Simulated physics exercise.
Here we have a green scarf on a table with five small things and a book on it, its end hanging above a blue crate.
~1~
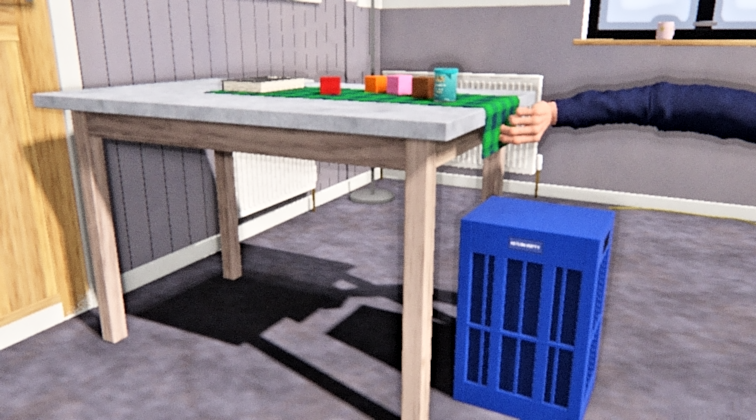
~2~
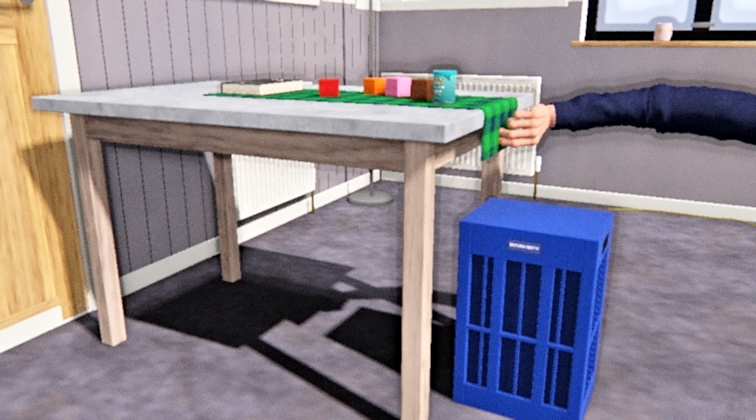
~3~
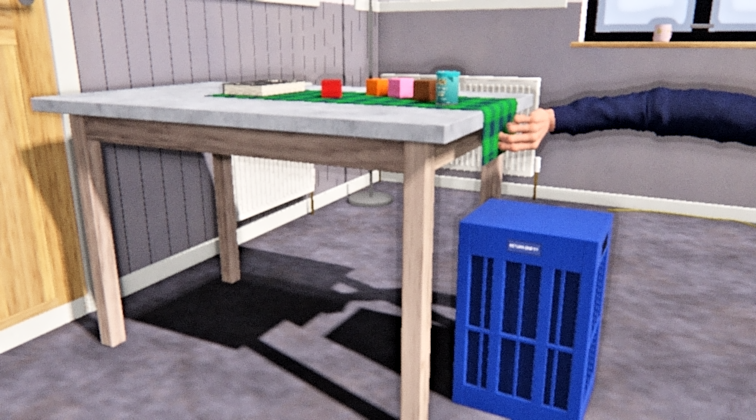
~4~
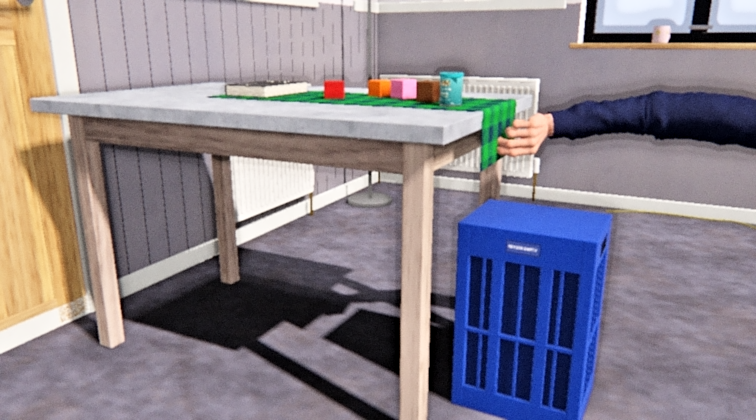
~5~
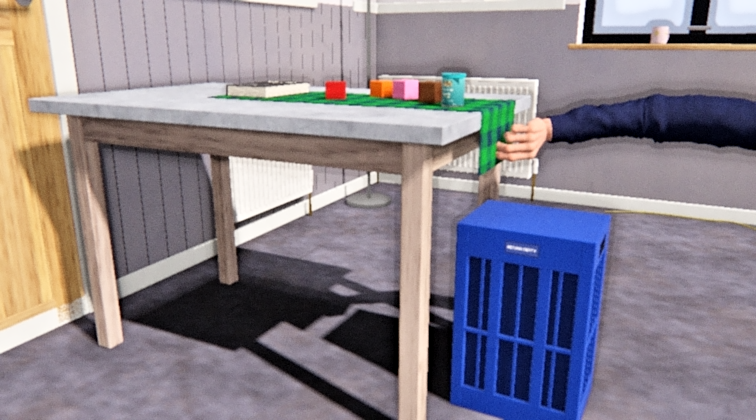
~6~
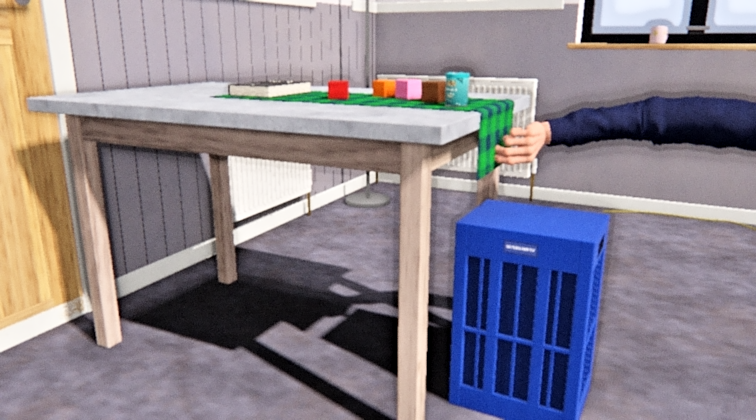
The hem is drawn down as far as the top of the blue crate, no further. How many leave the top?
The count of fallen things is one.
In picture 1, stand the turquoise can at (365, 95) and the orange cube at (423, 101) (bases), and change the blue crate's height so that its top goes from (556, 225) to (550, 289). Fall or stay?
The turquoise can survives, the orange cube tumbles off.
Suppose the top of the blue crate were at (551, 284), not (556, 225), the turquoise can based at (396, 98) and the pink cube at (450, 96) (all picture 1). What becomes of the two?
The turquoise can tumbles off, the pink cube tumbles off.
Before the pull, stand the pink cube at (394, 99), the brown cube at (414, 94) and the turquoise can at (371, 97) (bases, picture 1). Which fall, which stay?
The pink cube keeps its place on top, the brown cube holds on, the turquoise can keeps its place on top.
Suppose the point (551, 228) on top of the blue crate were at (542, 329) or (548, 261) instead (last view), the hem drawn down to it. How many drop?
It would be 4 and 2.
Soon after, hem near (495, 190); all still up.
After that, hem on the crate; turquoise can gone.
In the end, hem on the crate; turquoise can gone. It carries off one.
